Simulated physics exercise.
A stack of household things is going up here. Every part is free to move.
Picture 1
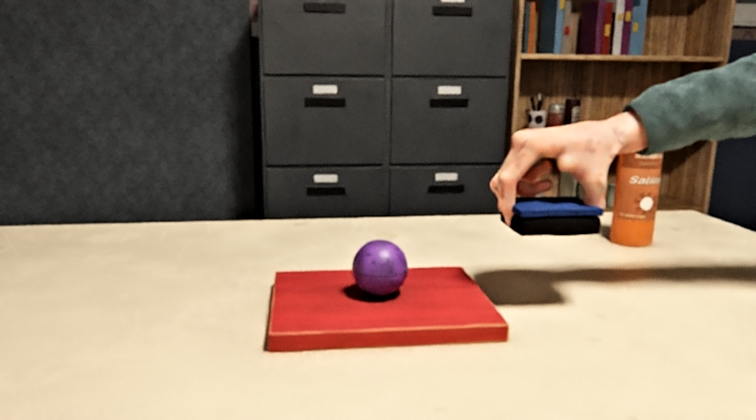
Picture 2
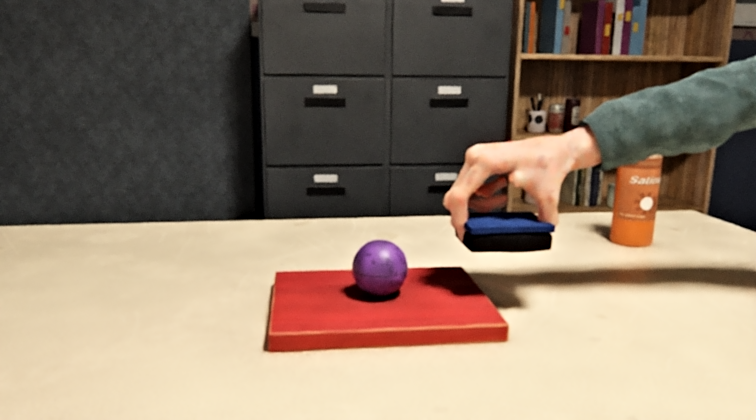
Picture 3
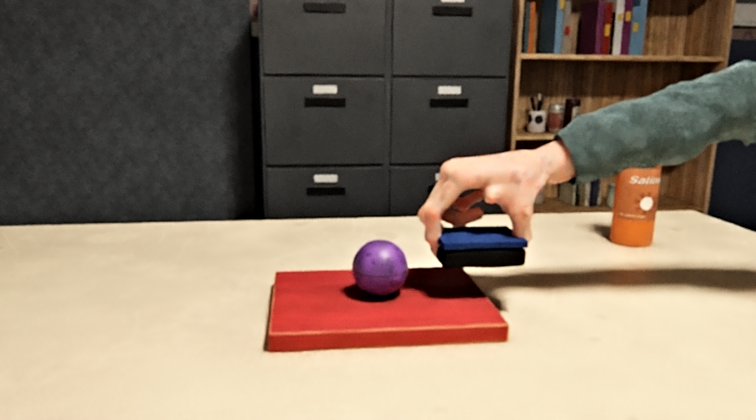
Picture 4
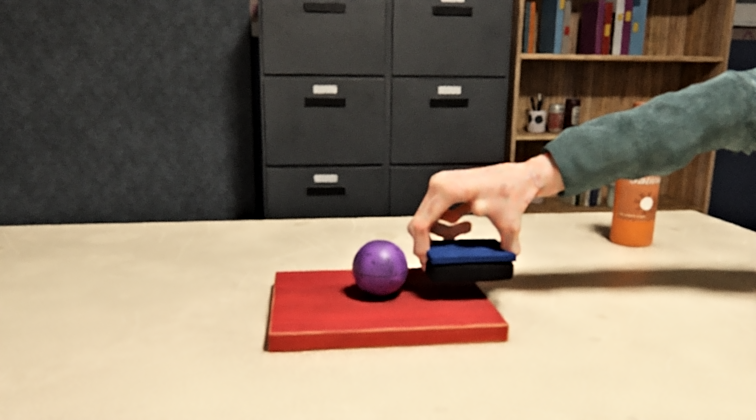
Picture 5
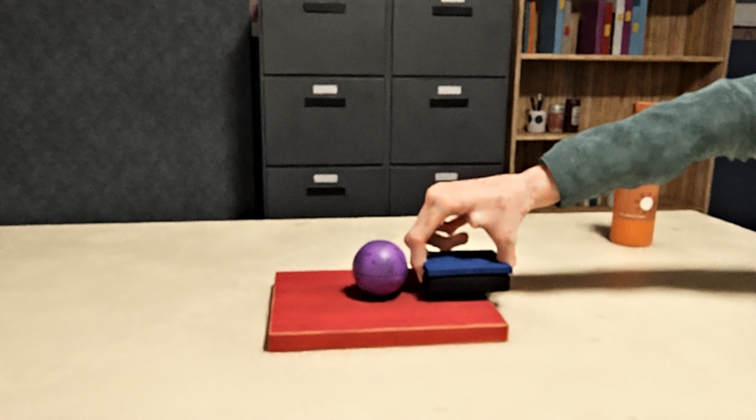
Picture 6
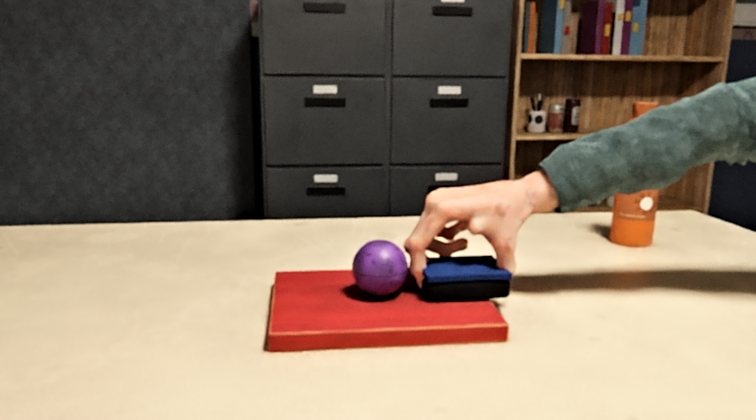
The clip opens on a purple ball resting on a red board, with a hand at the right holding a black sponge with a blue top. The hand carries the sponge leftward and down toward the ball, then sets it on the board's right side, just beside the ball, still gripping it.
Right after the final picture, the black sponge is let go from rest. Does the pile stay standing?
Yes.
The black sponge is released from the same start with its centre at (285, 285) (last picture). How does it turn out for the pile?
Observed: Pile steady.
Then, 0.50 s past the last view, nothing moves.
Then, 1.30 s past the last view, black sponge resting near (461, 278).
Finally, all 4 still in place. Final places as the last picture's camera would see them, black sponge near (461, 278). The pile keeps its balance.
